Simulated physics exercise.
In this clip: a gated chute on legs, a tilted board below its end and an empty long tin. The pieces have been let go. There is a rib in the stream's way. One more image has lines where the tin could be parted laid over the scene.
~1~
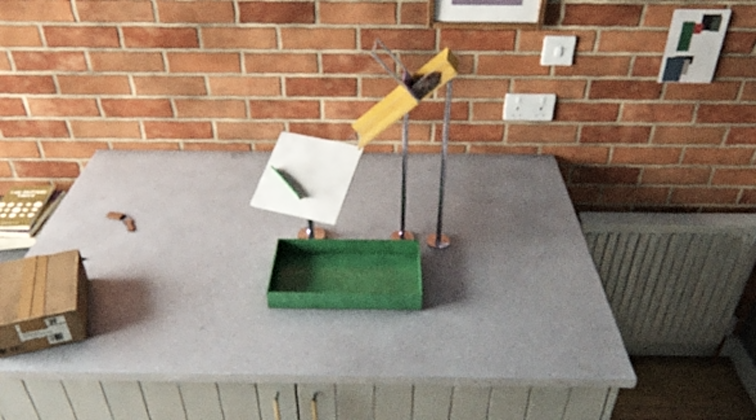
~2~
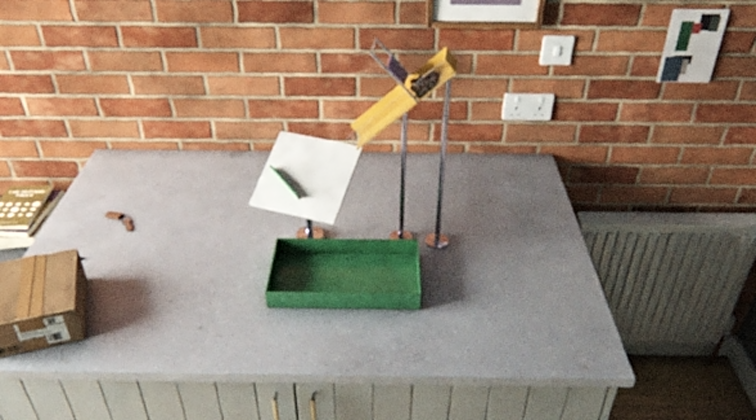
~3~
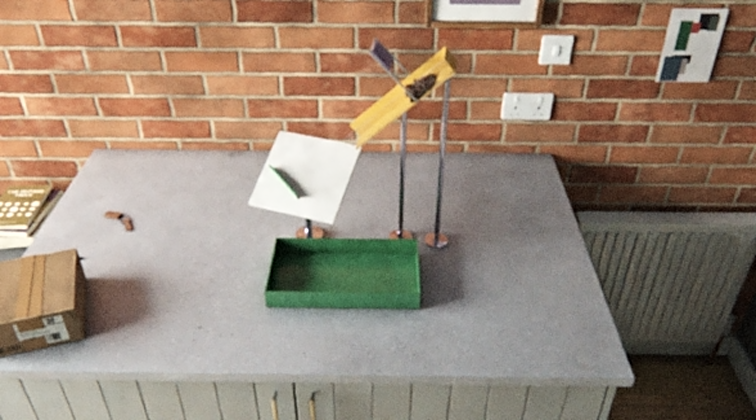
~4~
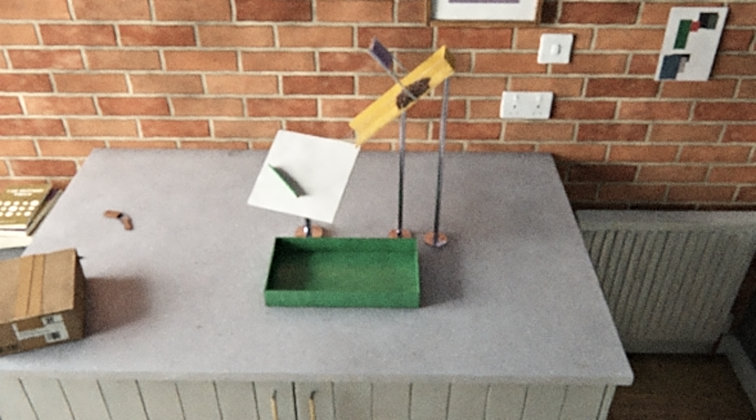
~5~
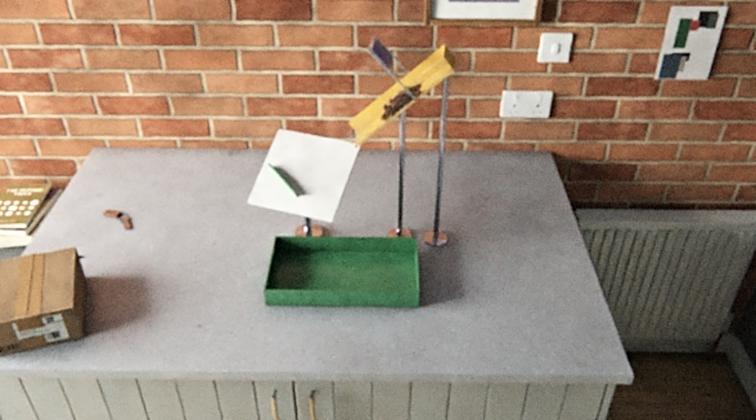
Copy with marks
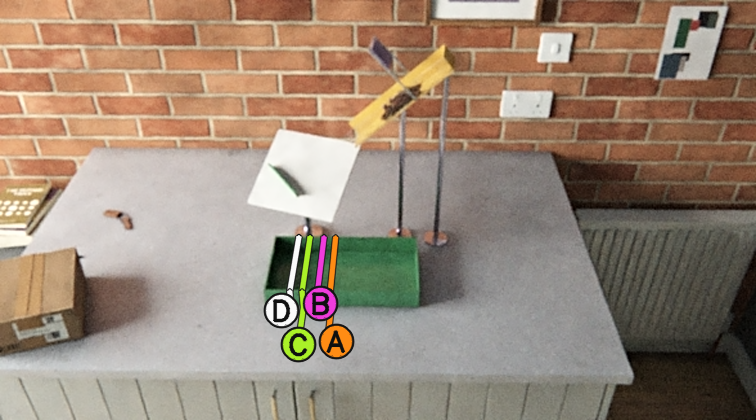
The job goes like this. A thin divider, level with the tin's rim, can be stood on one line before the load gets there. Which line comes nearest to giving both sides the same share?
D is best.
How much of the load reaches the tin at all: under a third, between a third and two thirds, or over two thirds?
It is between a third and two thirds.
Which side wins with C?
More lands on the left.
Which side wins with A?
Left.
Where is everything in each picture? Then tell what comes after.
The first picture shows load behind the gate at (427, 83), flat chocolate drops; lip of the chute at (360, 143), sloping fairly steeply.
The second picture shows middle of the board at (306, 175), tilted fairly steeply; middle of its low edge at (290, 214); of its high edge at (321, 139).
The third picture shows front corners of the tin at (265, 292) and (420, 293), empty; front of the load at (411, 90).
The fourth picture shows middle of the load at (412, 92); its front at (397, 103), about a quarter of the way to the lip; rib from (268, 164) to (296, 194).
The fifth picture shows middle of the load at (401, 100); its front at (382, 118), about half of the way to the lip.
On the marked copy, line A crosses the front rim at (330, 291); line B crosses the front rim at (317, 291); line C crosses the front rim at (302, 290); line D crosses the front rim at (289, 290).
With A, of what is caught, all on the left of the divider, none on the right.
With B, of what is caught, all on the left of the divider, none on the right.
With C, of what is caught, nearly all on the left of the divider, a small part on the right.
With D, of what is caught, about half on the left of the divider, about half on the right.
